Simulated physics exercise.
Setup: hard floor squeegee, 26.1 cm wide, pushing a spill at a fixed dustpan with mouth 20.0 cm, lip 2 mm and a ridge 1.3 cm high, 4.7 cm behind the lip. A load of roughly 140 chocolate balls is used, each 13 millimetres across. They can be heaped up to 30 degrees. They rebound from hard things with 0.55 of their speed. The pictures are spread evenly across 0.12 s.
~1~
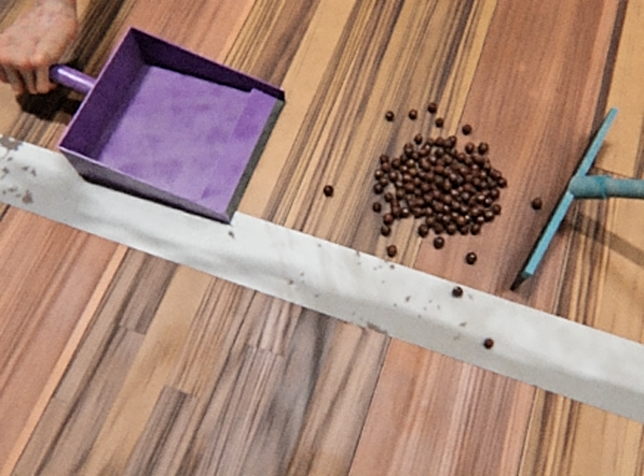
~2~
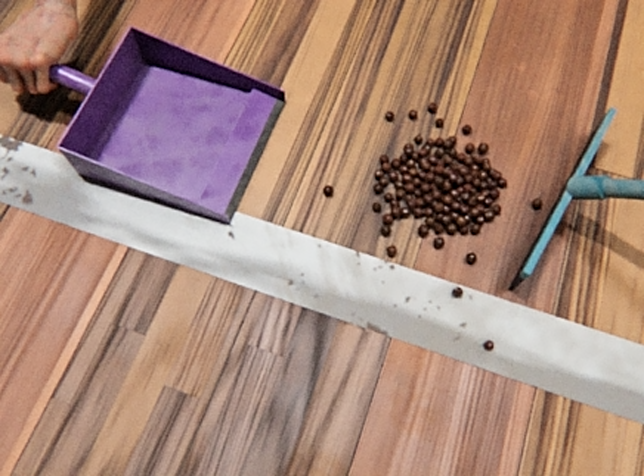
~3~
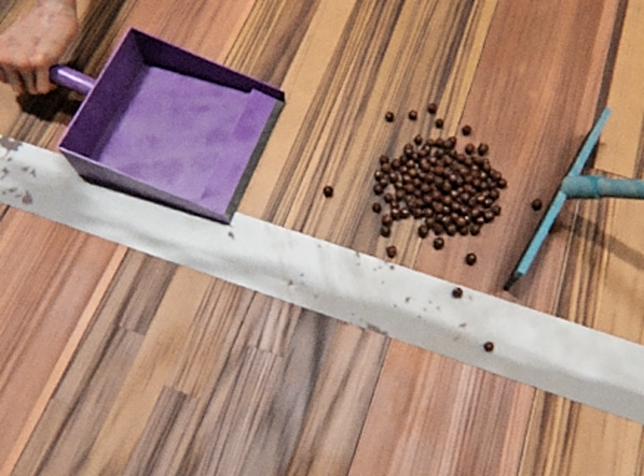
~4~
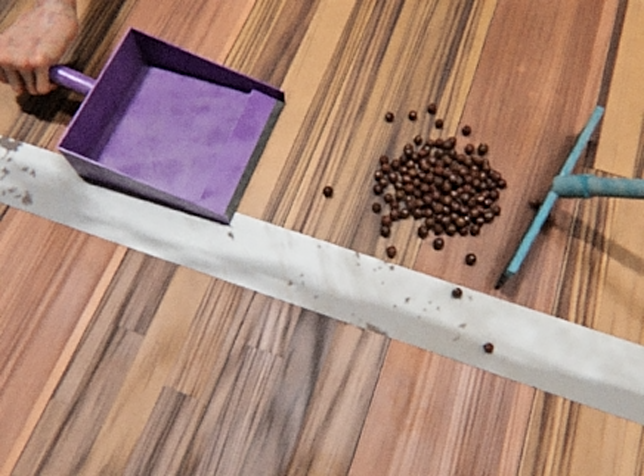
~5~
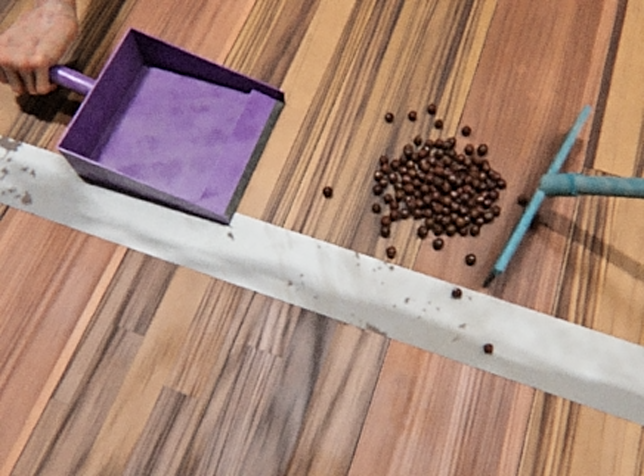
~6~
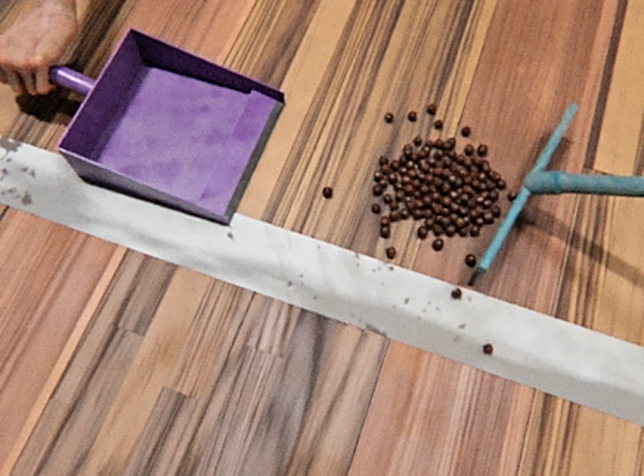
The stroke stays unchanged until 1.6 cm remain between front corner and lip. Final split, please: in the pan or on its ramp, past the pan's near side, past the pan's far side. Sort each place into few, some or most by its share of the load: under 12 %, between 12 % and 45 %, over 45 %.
Shares: Pan: Some; near side: Few; far side: Some.
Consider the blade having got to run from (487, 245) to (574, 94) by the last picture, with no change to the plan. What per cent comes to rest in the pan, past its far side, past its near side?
Pan: 5, far side: 55, near side: 0.
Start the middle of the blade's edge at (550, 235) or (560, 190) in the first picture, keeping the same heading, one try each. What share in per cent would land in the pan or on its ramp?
I'd put it near 20 per cent for the first and near 30 per cent for the second.
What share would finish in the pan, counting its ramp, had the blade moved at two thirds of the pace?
Then roughly 20 per cent.
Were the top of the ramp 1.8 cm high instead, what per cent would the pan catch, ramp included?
20 %.
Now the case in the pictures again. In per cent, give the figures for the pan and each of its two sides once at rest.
The pan ends at 25 per cent, the near side at 5 per cent and the far side at 35 per cent.
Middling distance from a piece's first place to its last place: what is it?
It works out to some 26 cm.
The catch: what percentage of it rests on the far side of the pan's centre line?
I'd say near 50 per cent.
Then, 0.20 s after the last picture, middle of the blade 19 cm from the lip; 0 % over the lip, far side 25 %, near side 0 %.
Then, 0.32 s after the last picture, middle of the blade 9 cm from the lip; 0 % over the lip, far side 30 %, near side 5 %.
Then, 0.58 s after the last picture, middle of the blade 5 cm from the lip; 25 % over the lip, far side 35 %, near side 5 %.
In the end, pan 25 %, near side 5 %, far side 35 %, in front of the lip or behind the blade 40 %.
